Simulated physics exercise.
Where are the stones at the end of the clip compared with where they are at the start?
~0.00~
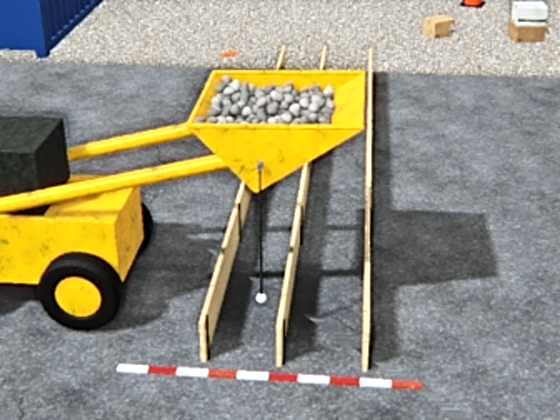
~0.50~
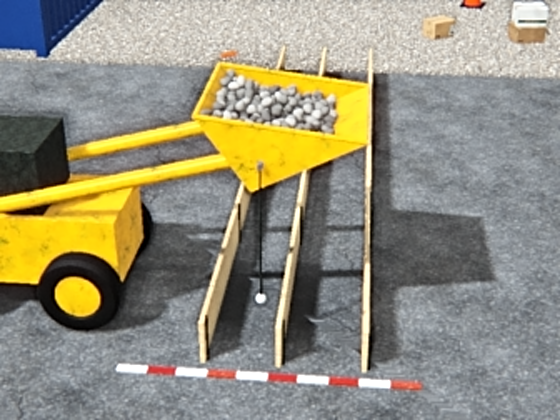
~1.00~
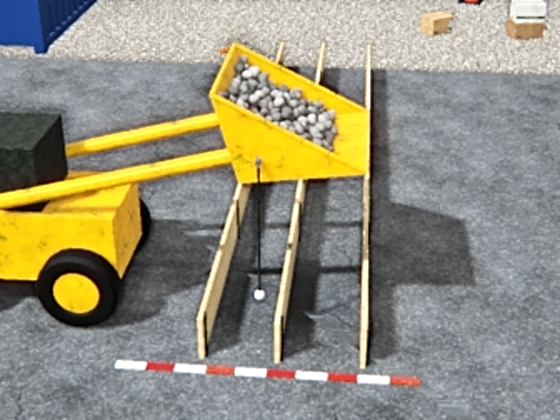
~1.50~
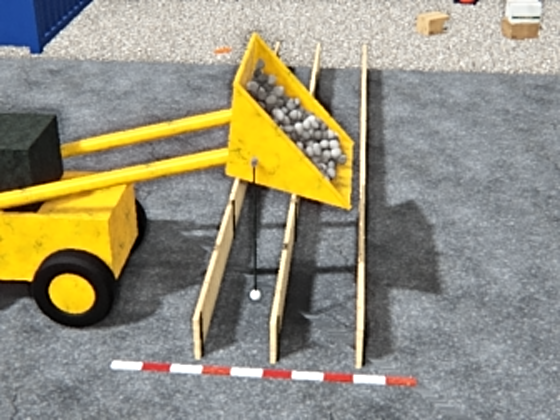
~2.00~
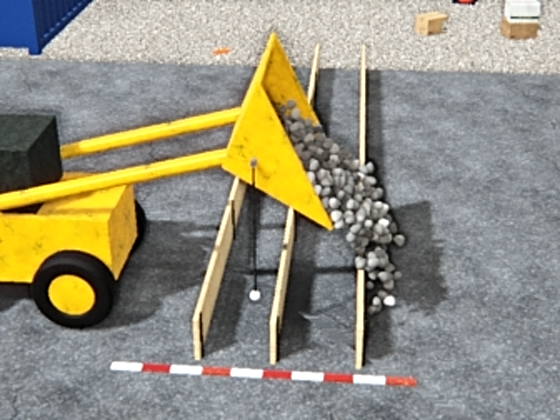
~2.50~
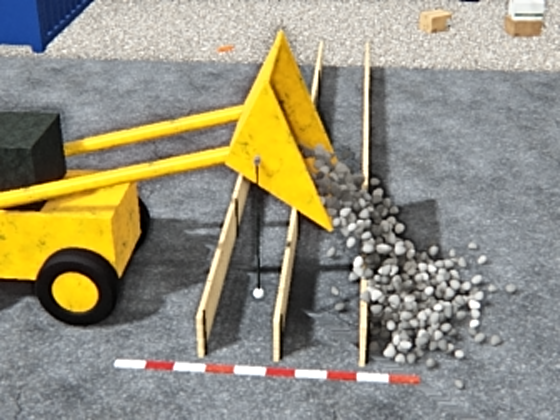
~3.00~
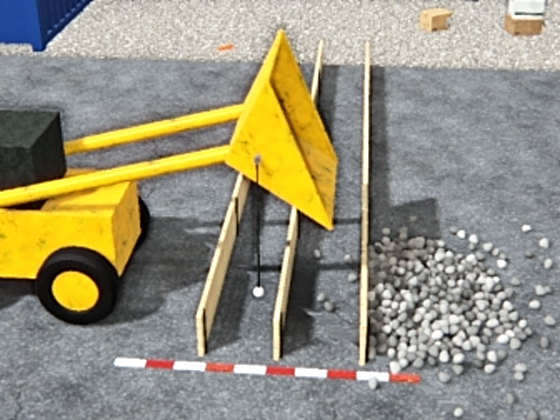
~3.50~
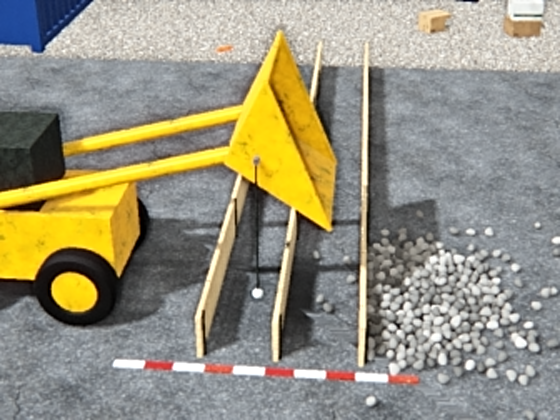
At the start the stones are heaped in the raised yellow bucket, and by the end nearly all of them lie spread on the grey ground to the right of the right-hand plank.
The clip shows a yellow loader holding a bucket of grey stones above three wooden planks. The bucket tips down to the right, the stones pour out past the right-hand plank and spread on the ground, and the emptied bucket stays tilted.
